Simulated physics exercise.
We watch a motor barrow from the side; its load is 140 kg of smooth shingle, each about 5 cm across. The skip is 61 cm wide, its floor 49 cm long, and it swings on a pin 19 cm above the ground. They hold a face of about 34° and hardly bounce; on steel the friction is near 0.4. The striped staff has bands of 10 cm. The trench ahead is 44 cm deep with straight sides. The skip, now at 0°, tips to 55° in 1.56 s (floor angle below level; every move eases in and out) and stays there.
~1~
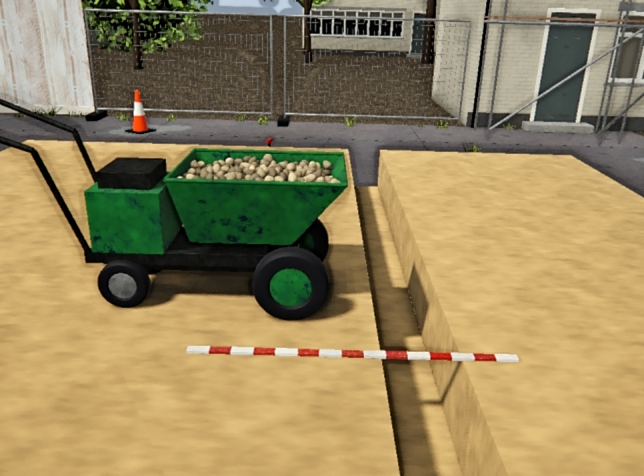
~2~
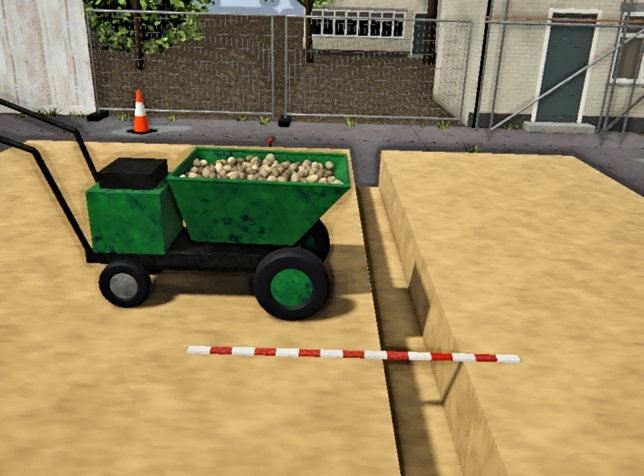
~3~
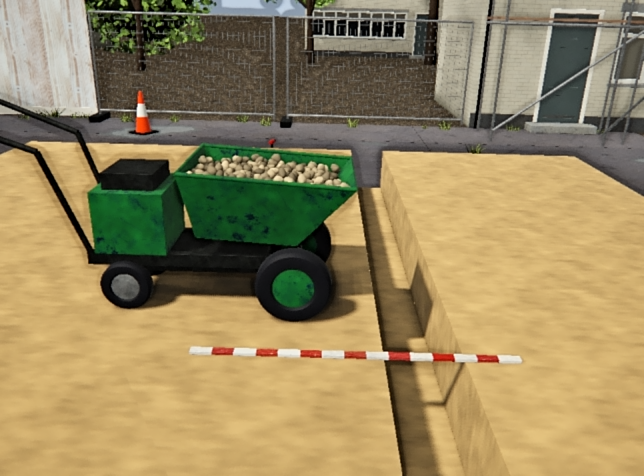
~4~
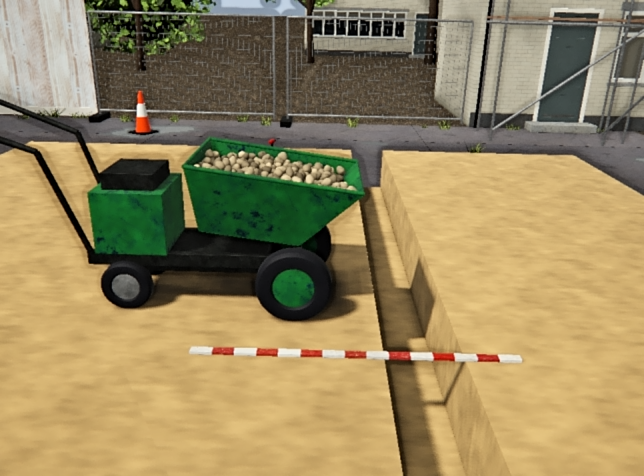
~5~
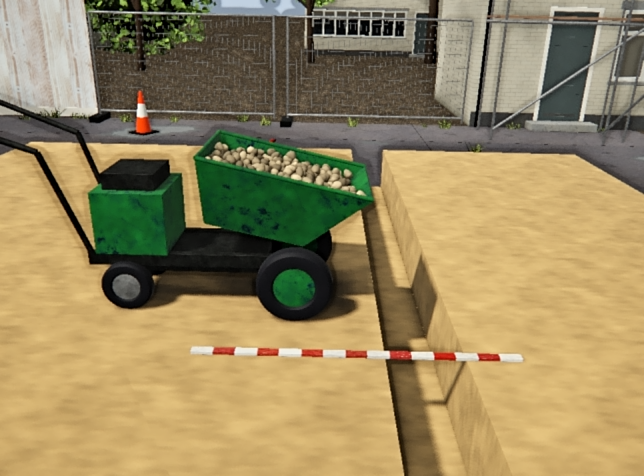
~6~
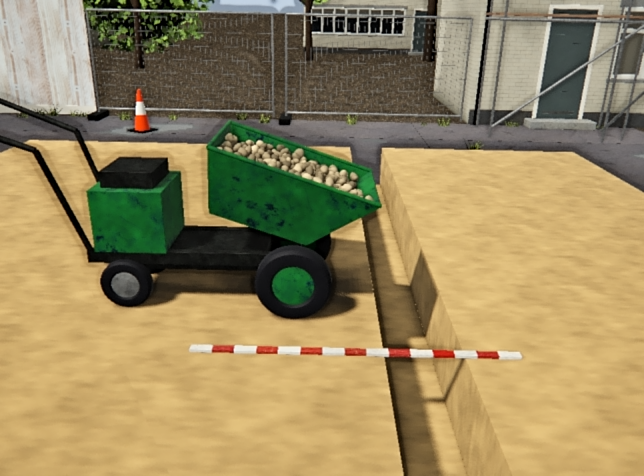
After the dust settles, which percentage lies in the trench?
Some 55 per cent of it.
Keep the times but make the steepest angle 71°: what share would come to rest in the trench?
It would be near 75 per cent.
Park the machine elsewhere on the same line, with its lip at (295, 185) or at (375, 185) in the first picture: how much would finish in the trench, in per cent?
About 65 and 30 per cent.
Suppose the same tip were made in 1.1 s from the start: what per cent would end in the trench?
Then about 50 per cent.
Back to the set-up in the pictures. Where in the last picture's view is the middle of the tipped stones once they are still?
Around (417, 350).
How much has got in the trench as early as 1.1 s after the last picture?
Some 15 per cent.
Then, 0.6 s after the last picture the floor is at 46°, 100 % in the skip; the foremost stones are at (403, 232).
Then, 1.1 s after the last picture the floor is at 55°, 82 % in the skip, 16 % in the trench, 2 % past the trench; the foremost stones are at (462, 293).
Then, 1.4 s after the last picture the floor is at 55°, 62 % in the skip, 26 % in the trench, 12 % past the trench; the foremost stones are at (513, 290).
Then, 3.4 s after the last picture the floor is at 55°, 30 % in the skip, 55 % in the trench, 15 % past the trench; the foremost stones are at (576, 303).
